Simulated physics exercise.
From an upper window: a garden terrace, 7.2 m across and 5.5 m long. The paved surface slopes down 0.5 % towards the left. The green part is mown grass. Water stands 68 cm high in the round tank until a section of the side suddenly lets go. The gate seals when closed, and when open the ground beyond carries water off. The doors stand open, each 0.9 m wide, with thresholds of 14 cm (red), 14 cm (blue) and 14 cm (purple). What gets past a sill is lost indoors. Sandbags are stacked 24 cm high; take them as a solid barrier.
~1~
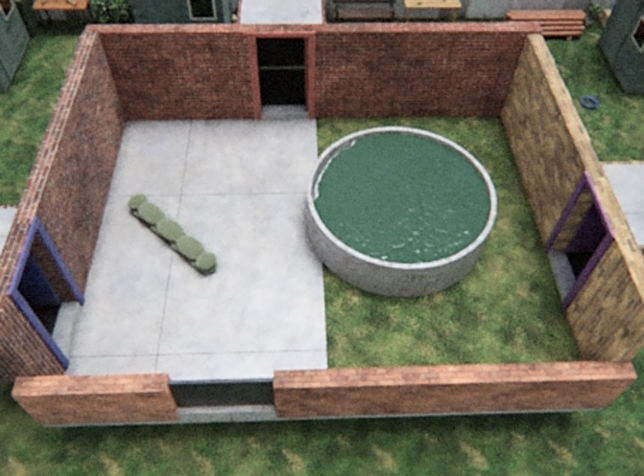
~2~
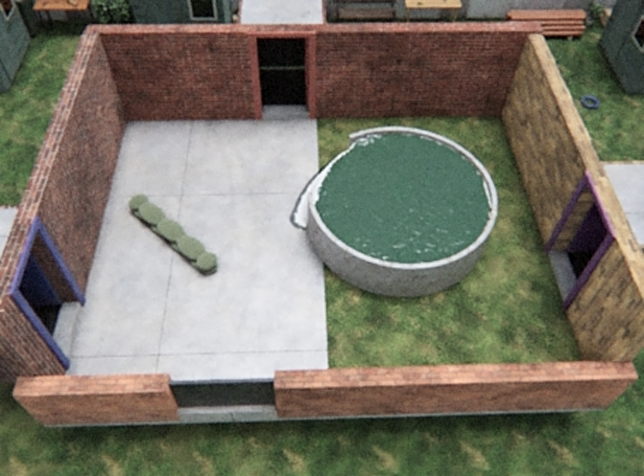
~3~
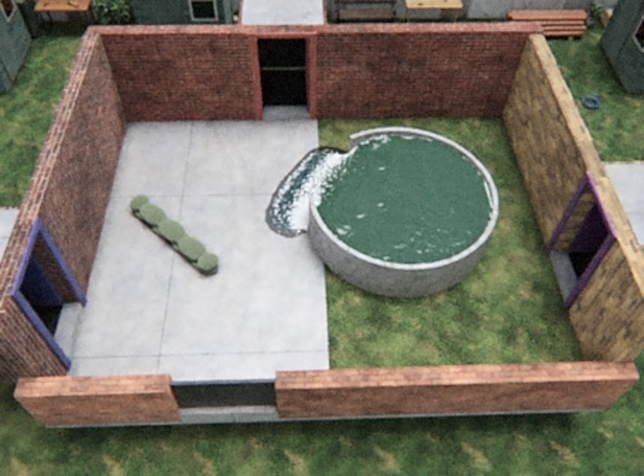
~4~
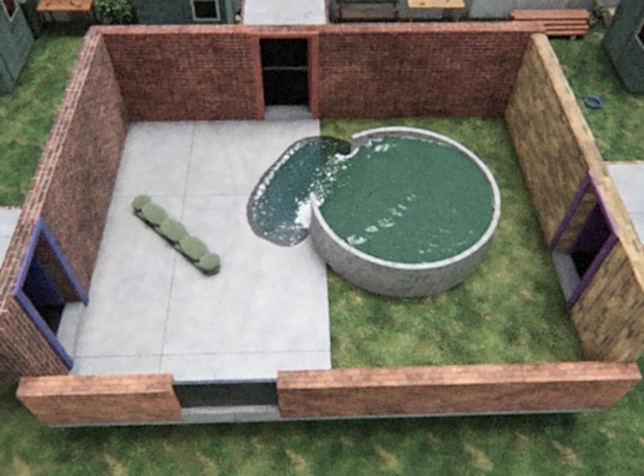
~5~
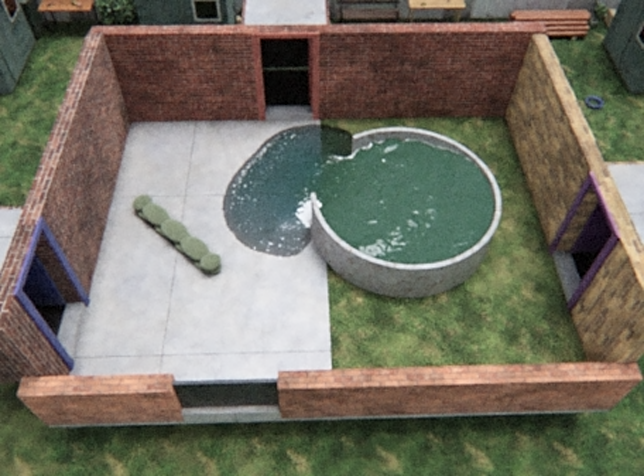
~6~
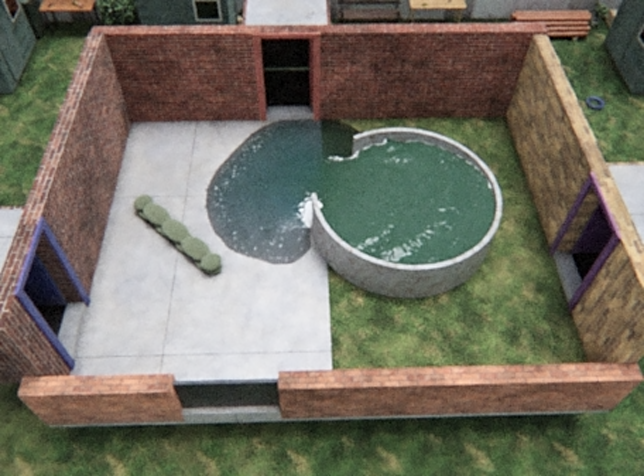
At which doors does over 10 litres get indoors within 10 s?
The water let in: At the red door it exceeds the limit; at the blue door it keeps below the limit; at the purple door it stays under the limit.
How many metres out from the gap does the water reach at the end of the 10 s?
Some 5.2 m out.
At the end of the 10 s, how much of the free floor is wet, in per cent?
Near 95 per cent is wet.
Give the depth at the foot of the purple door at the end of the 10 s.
Roughly 8.5 cm deep.
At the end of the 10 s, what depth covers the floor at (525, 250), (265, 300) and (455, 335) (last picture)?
About 9, 7 and 9 cm.
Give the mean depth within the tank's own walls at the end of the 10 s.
Some 10 cm.
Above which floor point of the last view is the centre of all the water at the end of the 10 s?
At about (309, 233).
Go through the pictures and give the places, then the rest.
In the first frame, still water, 68 cm deep, in the round tank at (400, 194).
In the second frame, the front is at (346, 163), 0.8 m from the gap at (322, 184); 0.3 m2 of floor is under water; 68 cm left at the back of the round tank.
In the third frame, water pours out at (323, 185) and has run 1.1 m, to (279, 230); deepest outside 38 cm, 68 cm at the round tank's back.
In the fourth frame, water pours out at (325, 186) and has run 1.4 m, to (259, 230); deepest outside 35 cm, 68 cm at the round tank's back.
In the fifth frame, water pours out at (325, 186) and has run 1.7 m, to (231, 223); deepest outside 34 cm, 68 cm at the round tank's back.
In the sixth frame, the front is at (212, 210), 2.0 m from the gap at (326, 186); 5.7 m2 of floor is under water; 68 cm left at the back of the round tank.
A moment later water covers 30 % of the floor and is deepest (36 cm) near (325, 186); red door 23 cm at the sill, 8 L in, blue door not reached, purple door not reached.
Soon after water covers 35 % of the floor and is deepest (56 cm) near (126, 154); red door 28 cm at the sill, 56 L in, blue door not reached, purple door not reached.
Next water covers 50 % of the floor and is deepest (38 cm) near (227, 132); red door 19 cm at the sill, 114 L in, blue door 6 cm at the sill, 0 L in, purple door not reached.
Later on water covers 80 % of the floor and is deepest (24 cm) near (131, 134); red door 20 cm at the sill, 168 L in, blue door 4 cm at the sill, 0 L in, purple door not reached.
At the end water covers 95 % of the floor and is deepest (16 cm) near (122, 168); red door 12 cm at the sill, 184 L in, blue door 13 cm at the sill, 0 L in, purple door 9 cm at the sill, 0 L in.
